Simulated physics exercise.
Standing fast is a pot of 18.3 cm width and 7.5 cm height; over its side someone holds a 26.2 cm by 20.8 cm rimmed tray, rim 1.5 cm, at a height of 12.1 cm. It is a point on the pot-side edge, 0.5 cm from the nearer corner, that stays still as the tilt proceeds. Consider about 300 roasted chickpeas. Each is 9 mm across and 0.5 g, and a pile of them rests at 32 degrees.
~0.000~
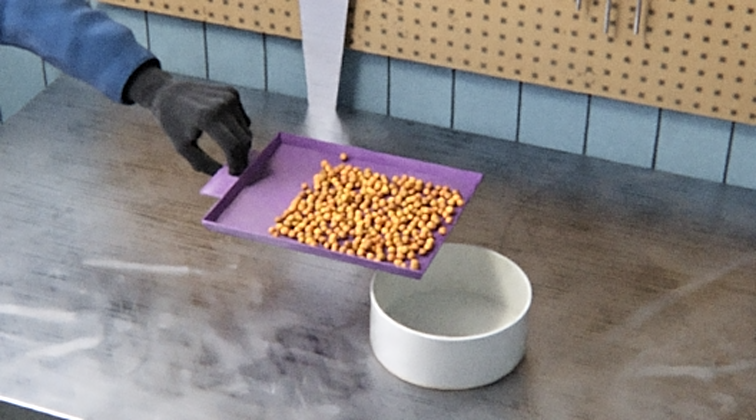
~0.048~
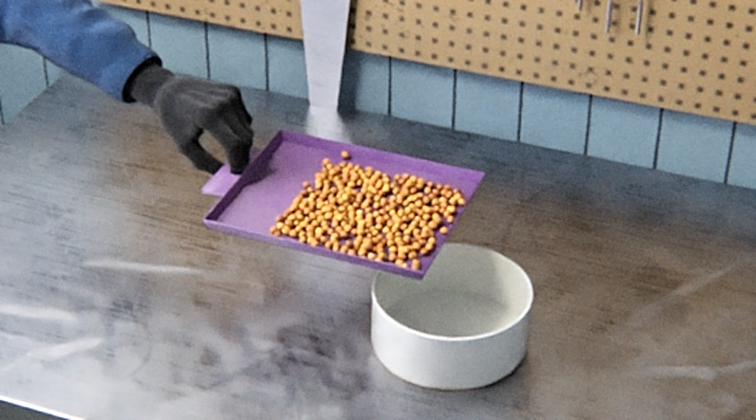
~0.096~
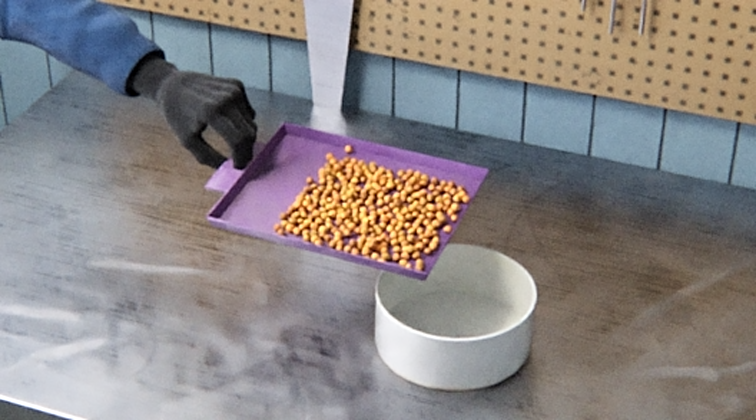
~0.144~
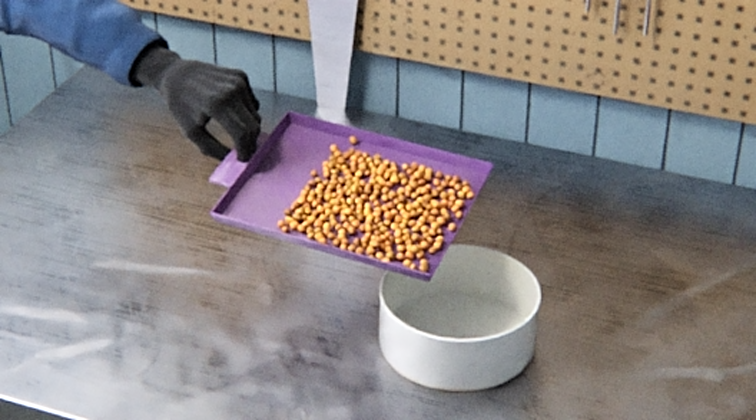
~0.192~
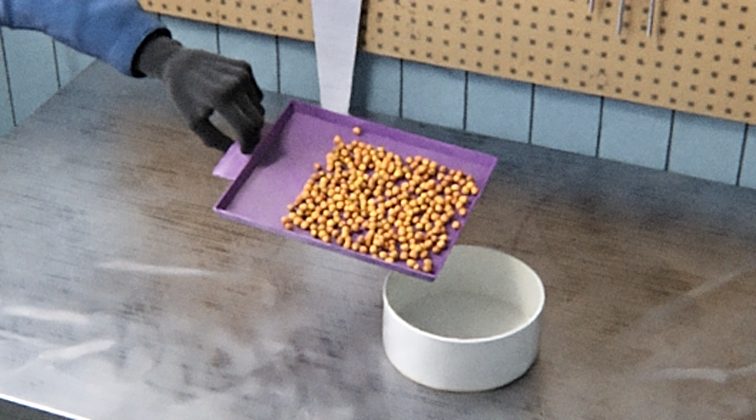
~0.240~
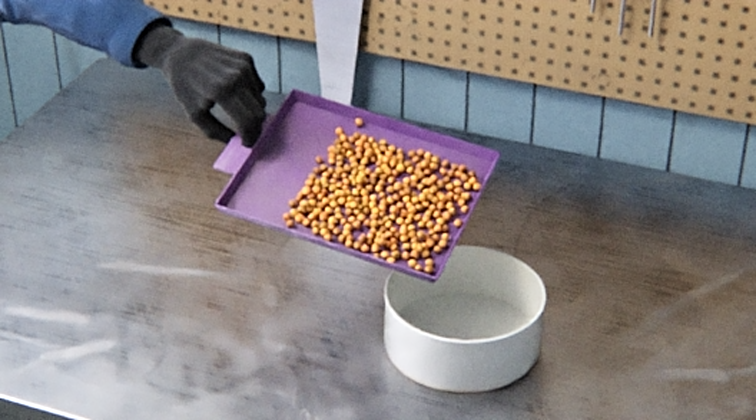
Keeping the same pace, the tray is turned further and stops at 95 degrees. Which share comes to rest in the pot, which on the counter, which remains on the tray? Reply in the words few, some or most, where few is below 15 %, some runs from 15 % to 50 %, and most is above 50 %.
Shares - pot: Some; counter: Most; left on the tray: Few.
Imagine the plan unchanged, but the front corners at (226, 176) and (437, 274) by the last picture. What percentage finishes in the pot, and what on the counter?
Split: Pot = 80, counter = 20.
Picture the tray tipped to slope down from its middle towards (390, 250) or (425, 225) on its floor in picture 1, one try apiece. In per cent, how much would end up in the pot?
That would be close to 65 per cent, then close to 65 per cent.
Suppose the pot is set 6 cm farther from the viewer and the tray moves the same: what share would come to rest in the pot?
About 0 %.
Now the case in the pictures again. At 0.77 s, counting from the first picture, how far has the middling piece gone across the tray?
About 3 cm.
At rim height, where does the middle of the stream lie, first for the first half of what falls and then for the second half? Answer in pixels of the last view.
The first half passes near (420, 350) and the second half near (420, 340).
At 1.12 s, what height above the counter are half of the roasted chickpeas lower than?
I'd say near 22 cm.
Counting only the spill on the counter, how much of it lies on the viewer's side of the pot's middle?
About 100 per cent.
Then, at 0.77 s, tilt 52 degrees; the tray holds 100 %, the pot 0 %.
After 1.12 s, tilt 78 degrees; the tray holds 95 %, the pot 0 %.
After 1.56 s, tilt 95 degrees; the tray holds 0 %, the pot 20 %.
By 2.2 s all is still; pot 25 %, counter 75 %, tray 0 %.
